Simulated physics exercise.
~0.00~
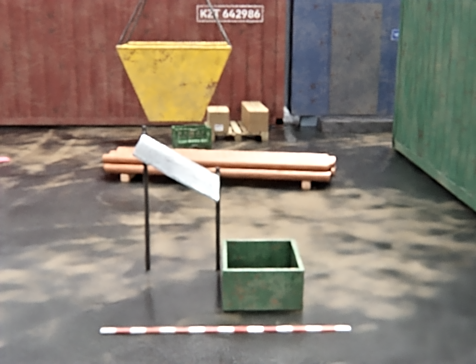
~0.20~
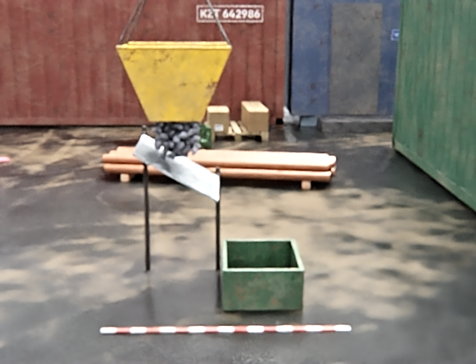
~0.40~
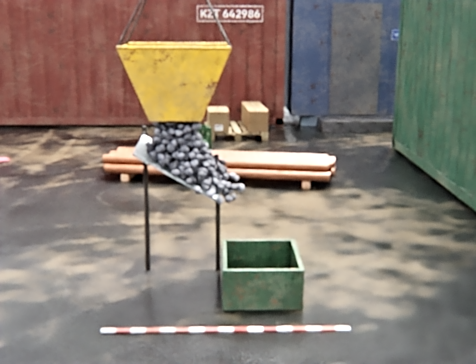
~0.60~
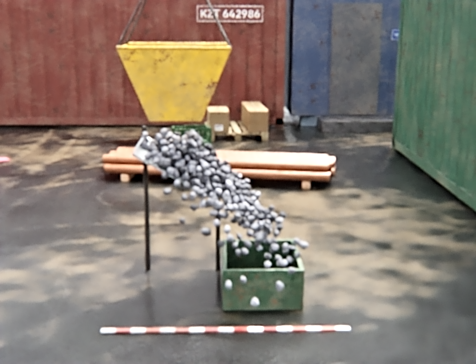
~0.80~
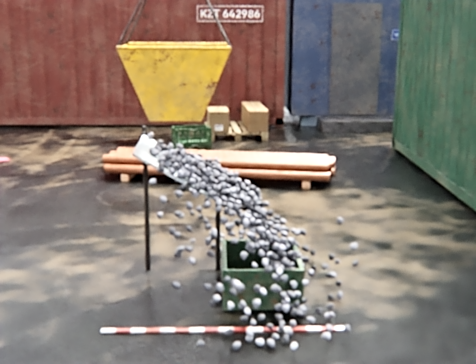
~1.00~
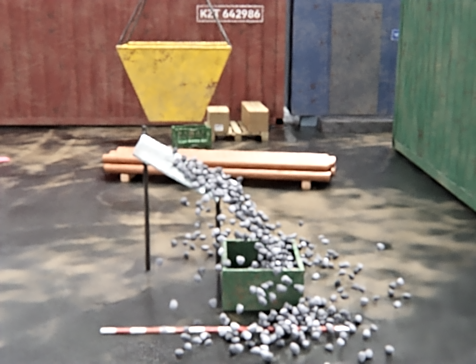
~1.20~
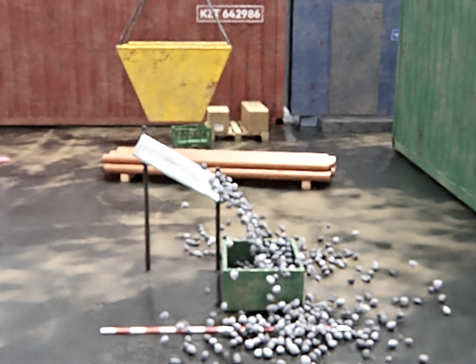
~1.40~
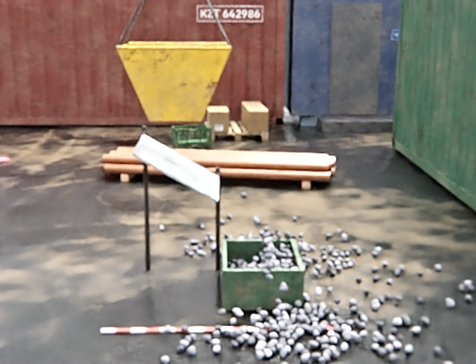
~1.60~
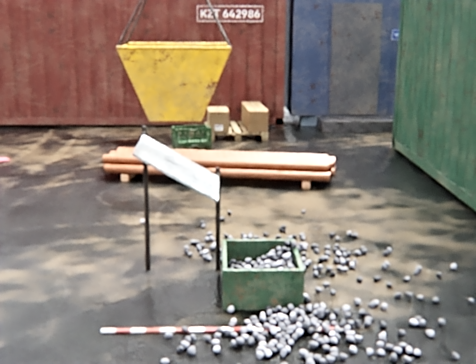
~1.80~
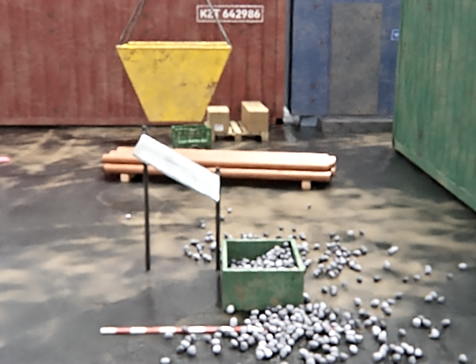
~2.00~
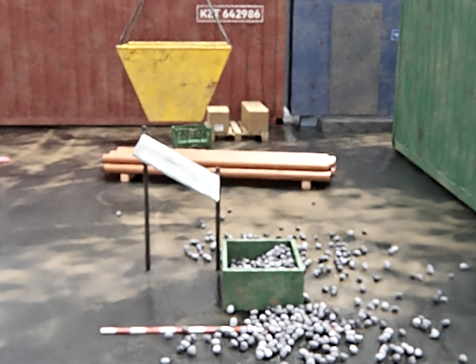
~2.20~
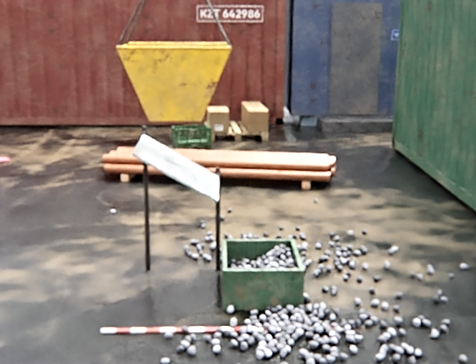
Round grey stones drop from a yellow skip hanging still at the upper left of a paved yard, seen from the front and slightly above. Below it, a pale sloping chute on dark legs leads down to the right towards an open green bin, with a red-and-white staff on the ground, timber behind, and red, blue and green containers around. The stones pile onto the chute, slide down and pour over its lower end. Some land in the bin, while many scatter across the ground. The chute empties, and about half the stones rest in the bin, most others lying in front and to the right, a few to the left.
